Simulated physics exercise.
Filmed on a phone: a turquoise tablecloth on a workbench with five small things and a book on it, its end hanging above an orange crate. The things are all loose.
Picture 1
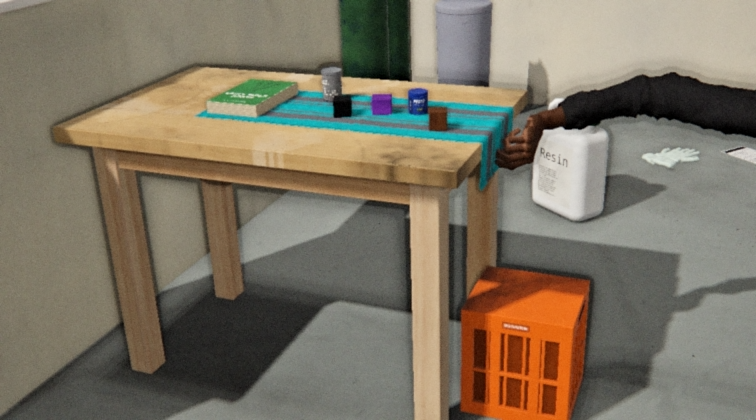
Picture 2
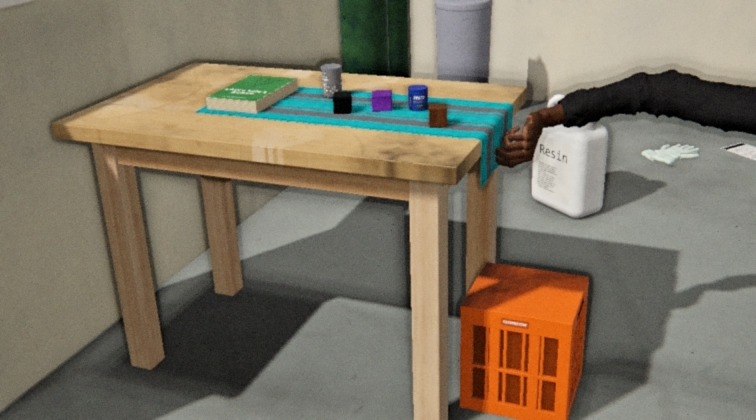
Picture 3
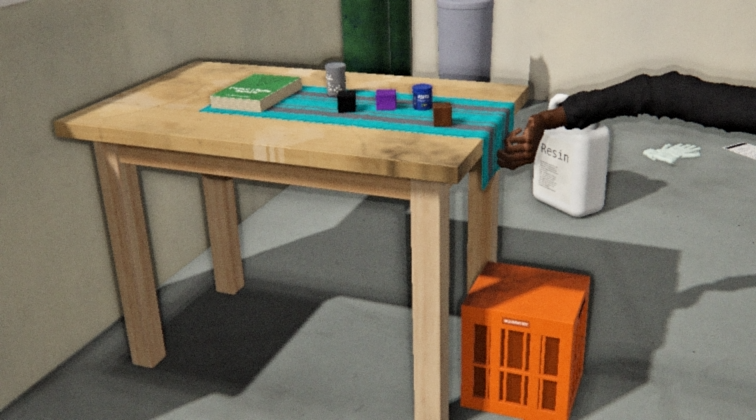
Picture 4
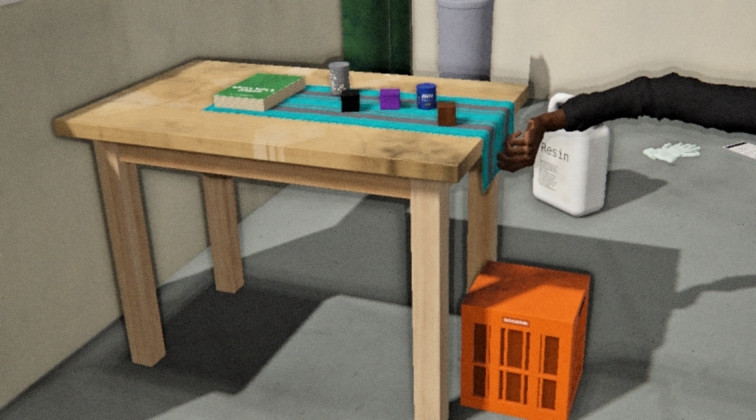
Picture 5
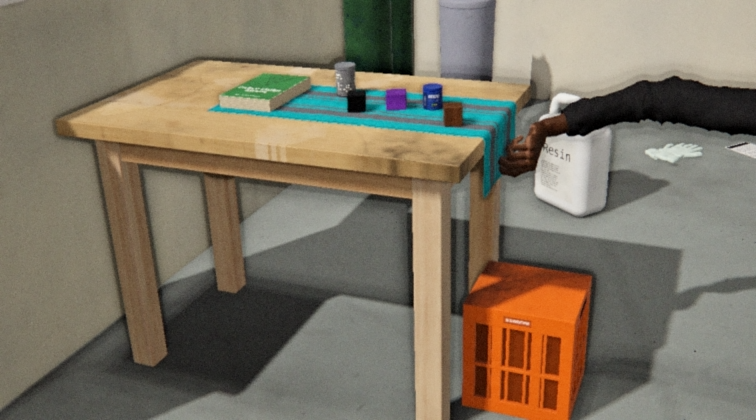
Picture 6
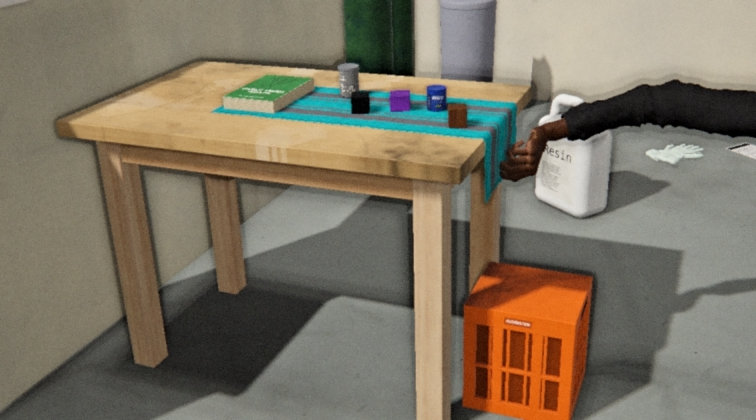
The clip shows a hand at the right end of a wooden table slowly drawing a turquoise cloth slightly rightward and down, with the book, grey can and small black, purple, blue and brown objects shifting right along with it.
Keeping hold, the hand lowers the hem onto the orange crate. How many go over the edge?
Three things come off.
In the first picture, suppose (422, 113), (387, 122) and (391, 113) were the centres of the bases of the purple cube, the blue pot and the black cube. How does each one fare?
The purple cube topples down; the blue pot topples down; and the black cube topples down.
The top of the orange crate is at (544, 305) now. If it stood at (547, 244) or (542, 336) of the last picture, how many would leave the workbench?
We'd see 1, then 4.
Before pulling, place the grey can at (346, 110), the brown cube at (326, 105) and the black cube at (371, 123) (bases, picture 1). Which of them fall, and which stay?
Here's the result: The grey can remains in place, the brown cube remains in place and the black cube leaves the top.
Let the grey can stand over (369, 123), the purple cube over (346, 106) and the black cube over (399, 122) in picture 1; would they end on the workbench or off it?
Grey can: Lost. Purple cube: Safe. Black cube: Lost.
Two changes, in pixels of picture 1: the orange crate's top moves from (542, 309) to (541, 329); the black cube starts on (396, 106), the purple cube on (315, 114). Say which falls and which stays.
Observed: Black cube departs; purple cube remains seated.
Soon after, hem near (501, 247); brown cube and blue pot gone.
Then, hem on the crate; brown cube, blue pot and purple cube gone.
At rest, hem on the crate; brown cube, blue pot and purple cube gone. The answer is three.
